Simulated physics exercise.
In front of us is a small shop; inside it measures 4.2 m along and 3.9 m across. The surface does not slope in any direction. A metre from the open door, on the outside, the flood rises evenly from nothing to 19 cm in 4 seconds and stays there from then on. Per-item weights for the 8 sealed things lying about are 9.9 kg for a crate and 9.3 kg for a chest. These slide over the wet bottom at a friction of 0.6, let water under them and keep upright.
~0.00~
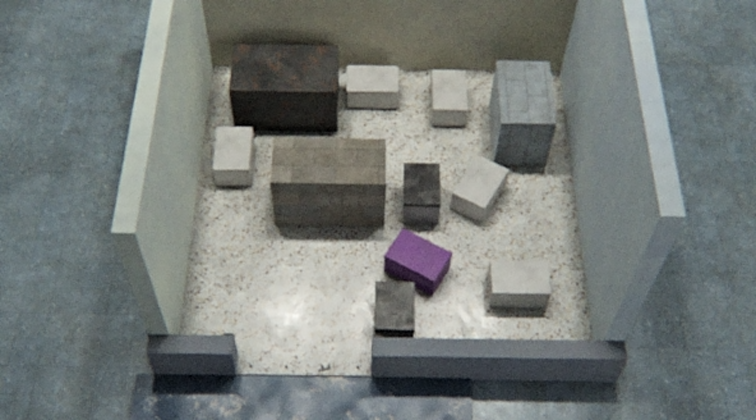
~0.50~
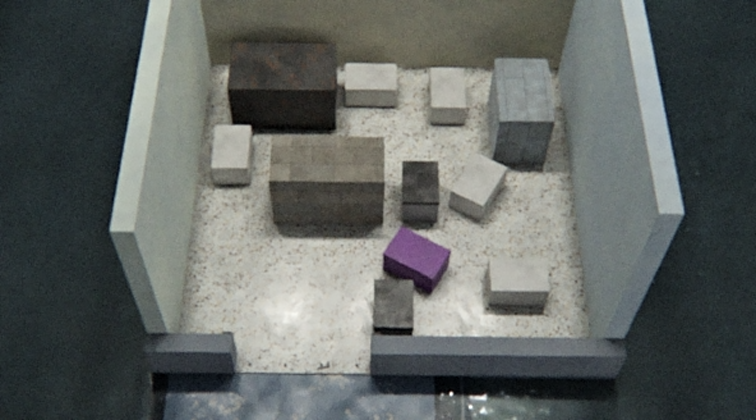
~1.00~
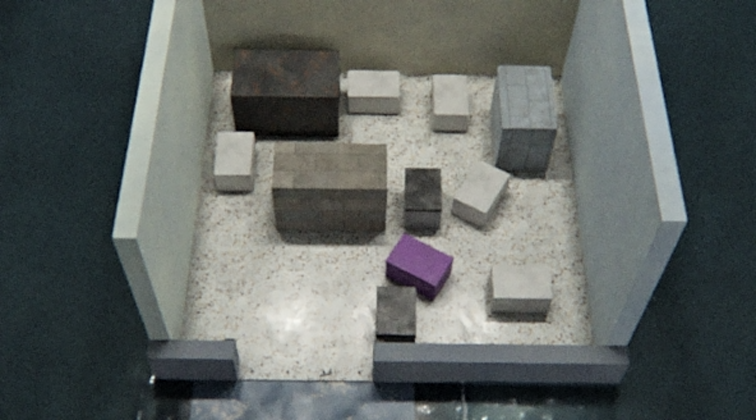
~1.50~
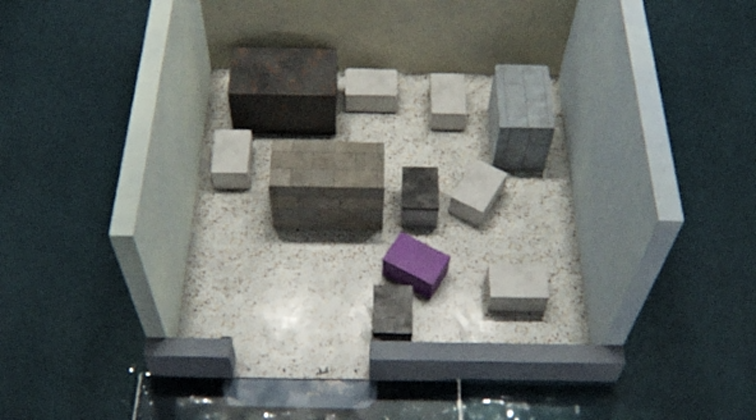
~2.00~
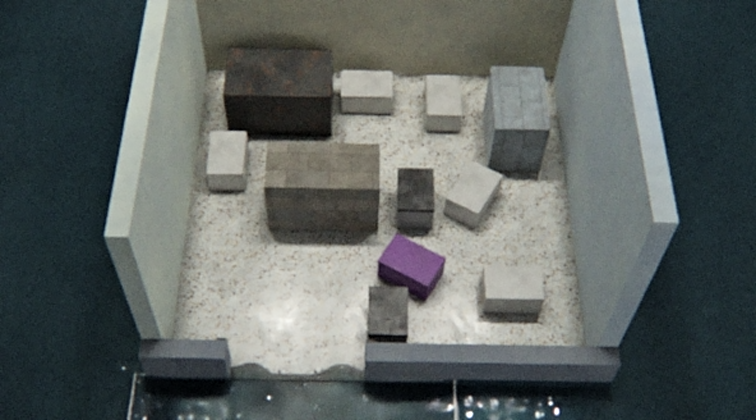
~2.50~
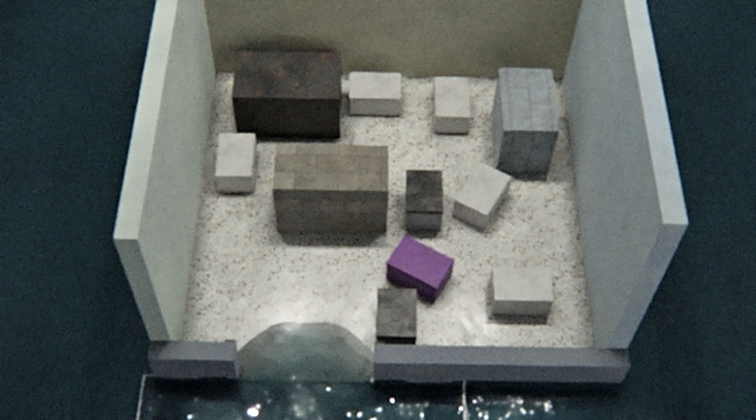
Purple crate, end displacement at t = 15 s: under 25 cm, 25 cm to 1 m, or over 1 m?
It gets shunted a bit.
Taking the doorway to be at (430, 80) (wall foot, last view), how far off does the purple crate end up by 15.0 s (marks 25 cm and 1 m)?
In that case the purple crate gets carried off.
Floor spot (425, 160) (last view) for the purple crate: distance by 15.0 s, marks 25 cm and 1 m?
So it budges only slightly.
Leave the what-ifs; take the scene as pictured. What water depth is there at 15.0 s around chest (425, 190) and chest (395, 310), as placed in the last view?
Some 12 cm at the first, some 11 cm at the second.
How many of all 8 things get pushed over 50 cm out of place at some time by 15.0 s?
The tally stands at 7.
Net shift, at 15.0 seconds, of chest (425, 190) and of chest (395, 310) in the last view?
120 cm, 120 cm.
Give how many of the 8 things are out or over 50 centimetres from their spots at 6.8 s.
1 of them.
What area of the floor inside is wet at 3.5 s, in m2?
Wet area: Approx. 2.0 m2.
After 3.5 s the purple crate is near (421, 261), 0.0 m from its start, aground; 0 afloat.
After 6.8 s the purple crate is near (469, 279), 0.5 m from its start, aground; 1 afloat.
After 11.0 s the purple crate is near (524, 269), 1.1 m from its start, afloat; 8 afloat.
After 15.0 s the purple crate is near (434, 322), 0.7 m from its start, afloat; 8 afloat.
